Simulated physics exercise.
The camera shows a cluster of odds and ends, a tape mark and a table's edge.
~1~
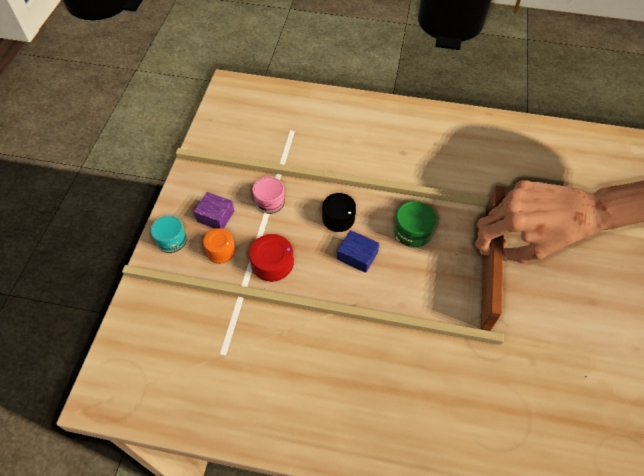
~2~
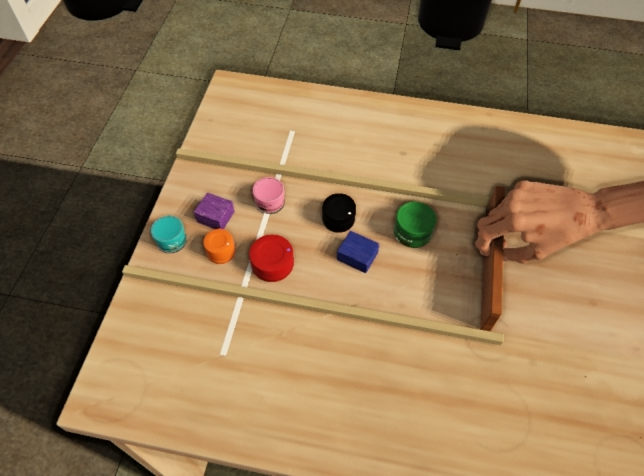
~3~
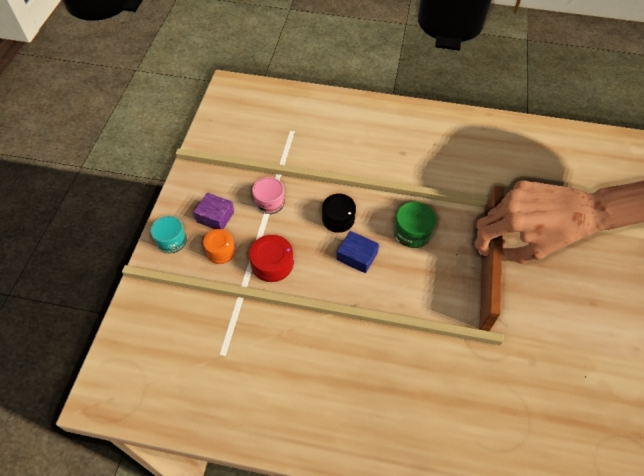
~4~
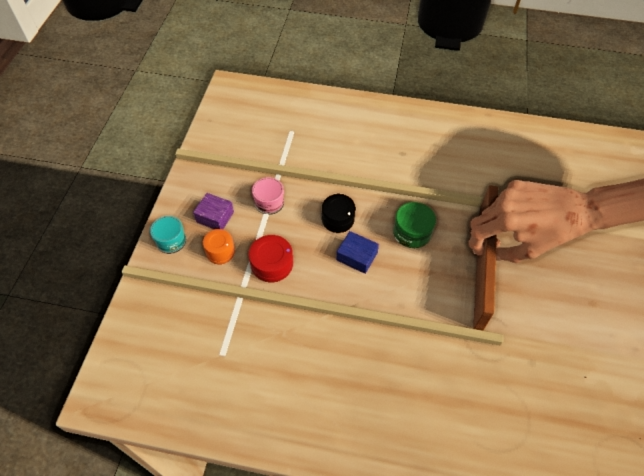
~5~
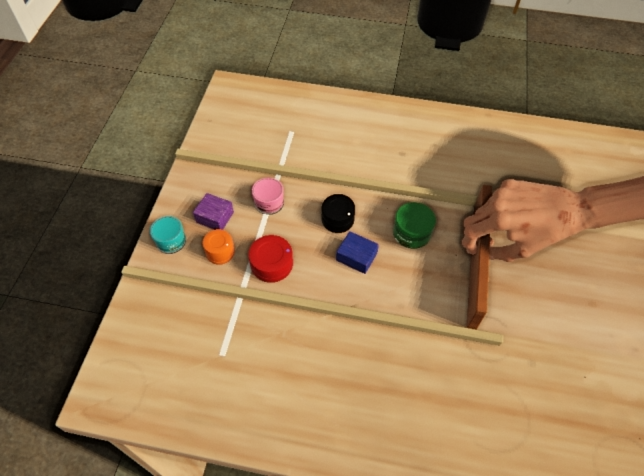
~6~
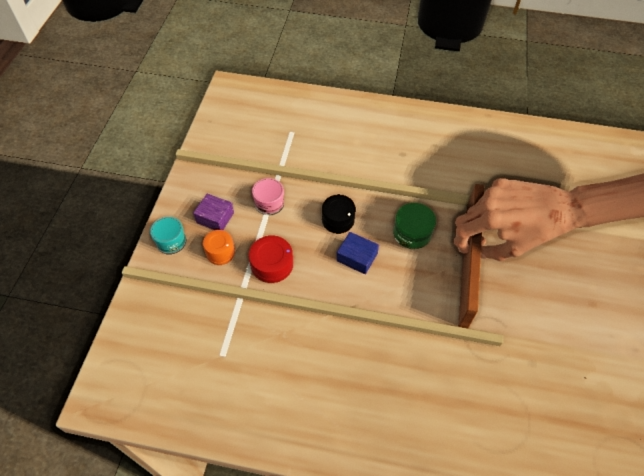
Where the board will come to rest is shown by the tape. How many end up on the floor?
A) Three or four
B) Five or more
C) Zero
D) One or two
(C) Zero.
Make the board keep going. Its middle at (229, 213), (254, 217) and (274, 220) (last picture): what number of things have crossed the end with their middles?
The counts are 0, 0 and 0, in that order.
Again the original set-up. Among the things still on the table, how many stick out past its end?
The answer comes to 0.
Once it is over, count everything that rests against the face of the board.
3 touch it.
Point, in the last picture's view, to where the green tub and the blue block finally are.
Result: One about (250, 199), other about (243, 234).
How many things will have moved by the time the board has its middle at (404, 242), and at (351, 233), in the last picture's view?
At the first spot 1, then 3.
A little later, none off yet; turquoise tin at rest near (169, 236); purple block at rest near (214, 213); orange lid at rest near (219, 247).
When it is over, the number that fall off is zero.
